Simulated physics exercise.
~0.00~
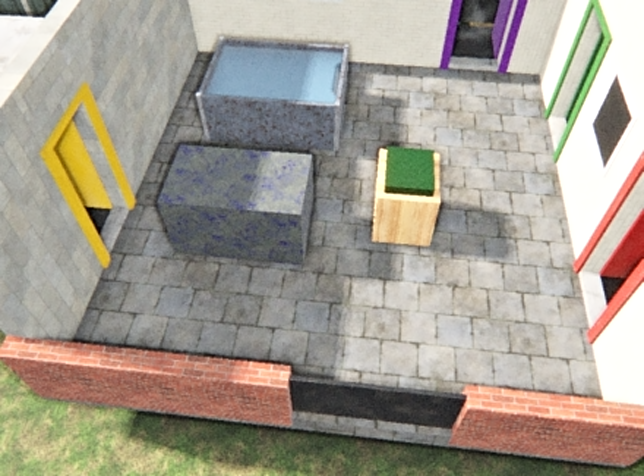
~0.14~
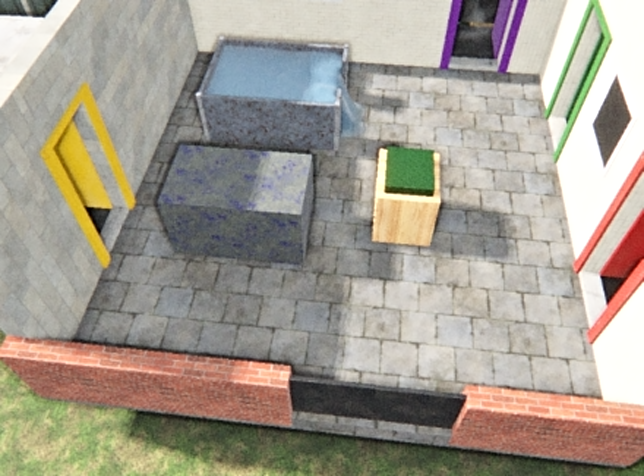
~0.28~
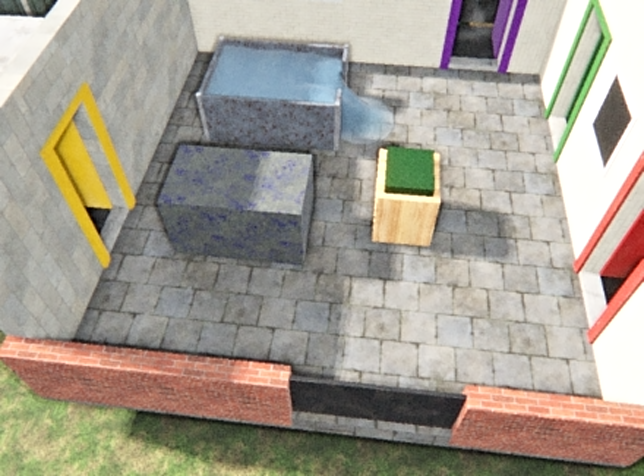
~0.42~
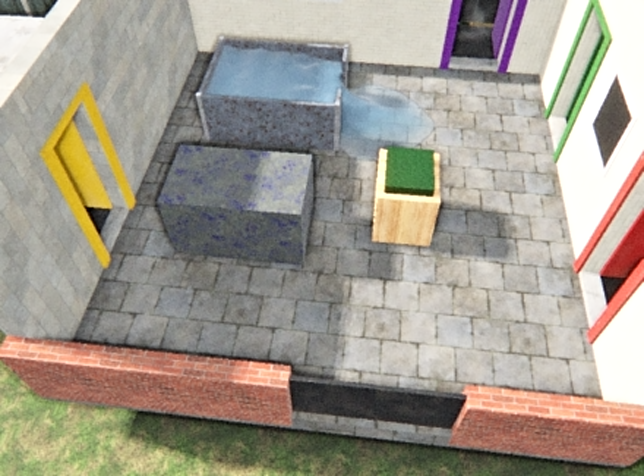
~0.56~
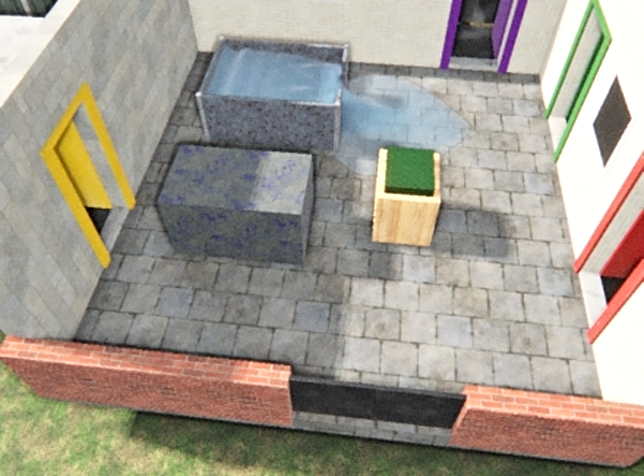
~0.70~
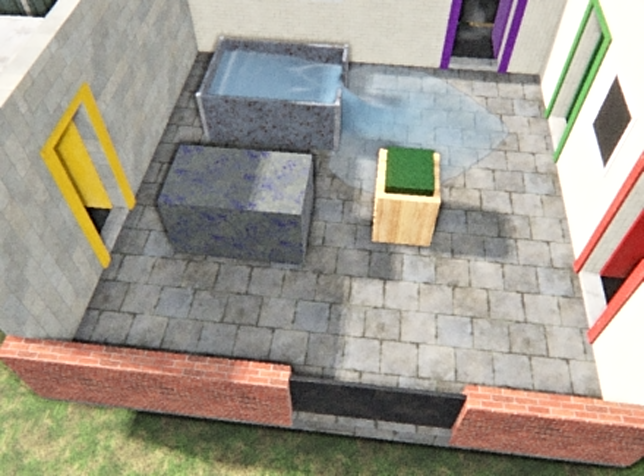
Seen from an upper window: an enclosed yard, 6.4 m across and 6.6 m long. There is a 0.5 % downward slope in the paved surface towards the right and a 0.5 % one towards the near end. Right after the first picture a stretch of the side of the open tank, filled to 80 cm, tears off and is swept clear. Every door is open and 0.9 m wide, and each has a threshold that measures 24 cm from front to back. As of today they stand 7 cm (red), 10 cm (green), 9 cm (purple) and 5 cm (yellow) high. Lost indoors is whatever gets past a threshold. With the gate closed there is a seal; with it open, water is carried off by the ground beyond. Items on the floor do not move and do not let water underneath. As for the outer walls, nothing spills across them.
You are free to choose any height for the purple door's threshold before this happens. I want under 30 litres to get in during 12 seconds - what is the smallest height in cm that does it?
You would need about 11 cm.
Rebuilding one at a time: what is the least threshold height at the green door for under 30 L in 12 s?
Green: 19 cm.
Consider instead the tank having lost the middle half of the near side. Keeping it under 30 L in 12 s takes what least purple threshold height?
Then the minimum is about 5.5 cm.
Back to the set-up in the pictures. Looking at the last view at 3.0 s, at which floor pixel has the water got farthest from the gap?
In the last picture, around (603, 433).
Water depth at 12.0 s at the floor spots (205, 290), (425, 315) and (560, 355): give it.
Approx. 8 / 6 / 10 cm.
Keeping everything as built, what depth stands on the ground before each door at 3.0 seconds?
Centimetres: Red = 8, green = 22, purple = 13, yellow = 0.
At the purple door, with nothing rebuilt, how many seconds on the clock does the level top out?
Approximately 1.6 s.
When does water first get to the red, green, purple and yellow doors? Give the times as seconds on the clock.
Red at 2.0 seconds, green at 0.9 seconds, purple at 1.0 seconds, yellow at 8.0 seconds.
After 1.4 s water covers 30 % of the floor, deepest (36 cm) near (351, 115); 14 cm at the purple door, 0 litres in over its 9 cm threshold.
After 3.0 s water covers 40 % of the floor, deepest (24 cm) near (550, 153); 13 cm at the purple door, 18 litres in over its 9 cm threshold.
After 12.0 s water covers 95 % of the floor, deepest (11 cm) near (192, 386); 5 cm at the purple door, 60 litres in over its 9 cm threshold.
At the purple door as built, the water arrived by 1.0 s and peaked near 15 cm at 1.6 s.
Run again over the same 12 s with other heights there, 52 litres in over 9.5 cm, 16 litres over 12.5 cm. The limit of 30 litres is kept from about 11 cm up.
